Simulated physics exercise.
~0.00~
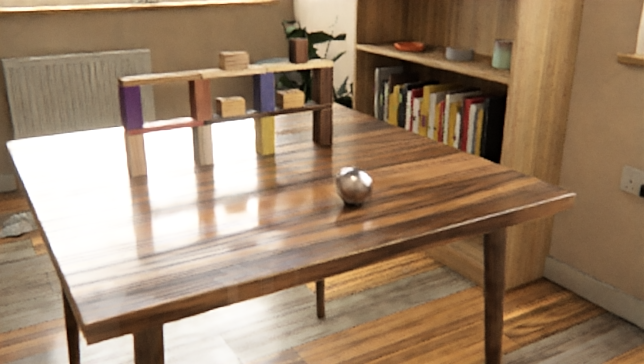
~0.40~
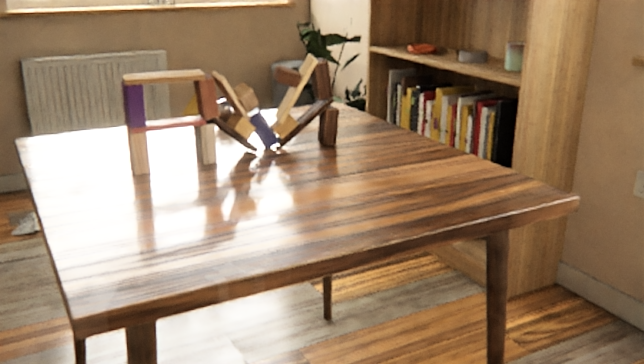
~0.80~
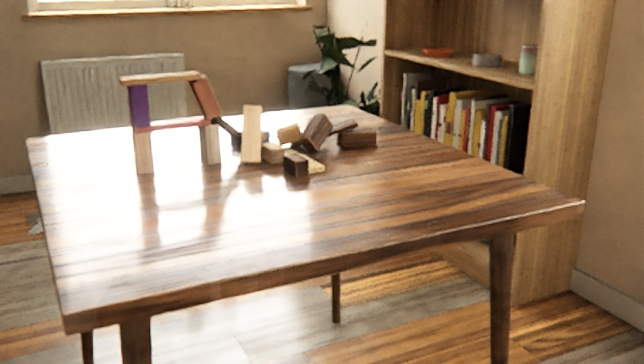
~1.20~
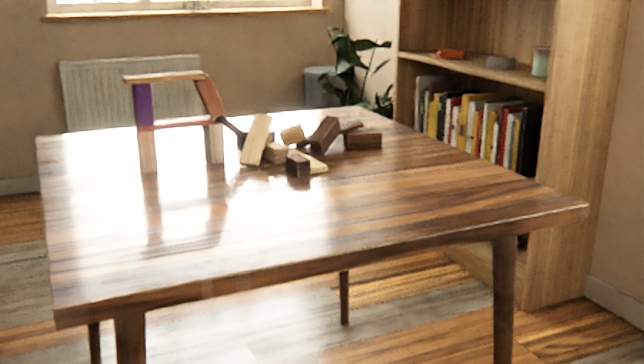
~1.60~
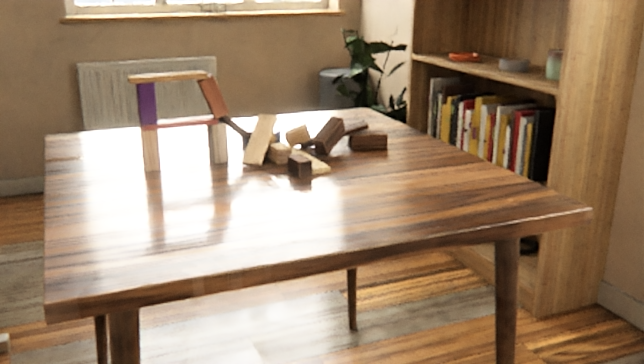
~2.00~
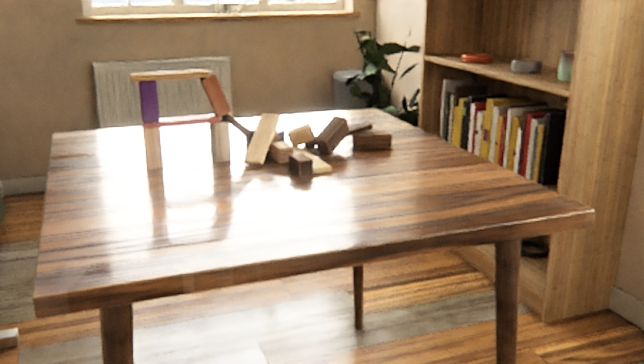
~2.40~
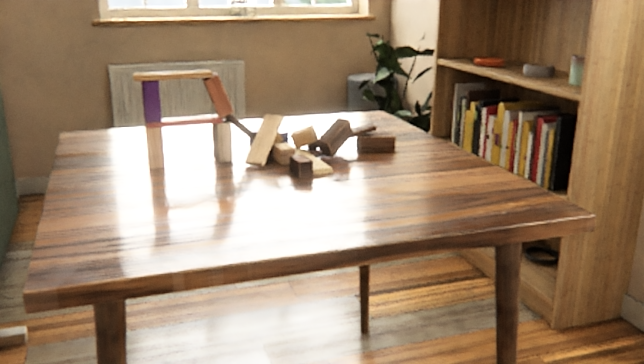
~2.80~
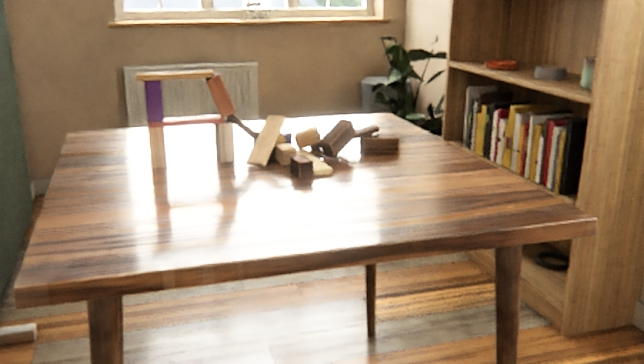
The video shows a two-storey structure of wooden posts and planks on a table as a steel ball rolls into it, toppling the yellow and blue posts and collapsing the right side into a heap, while the left part with the purple post and red plank stays standing.
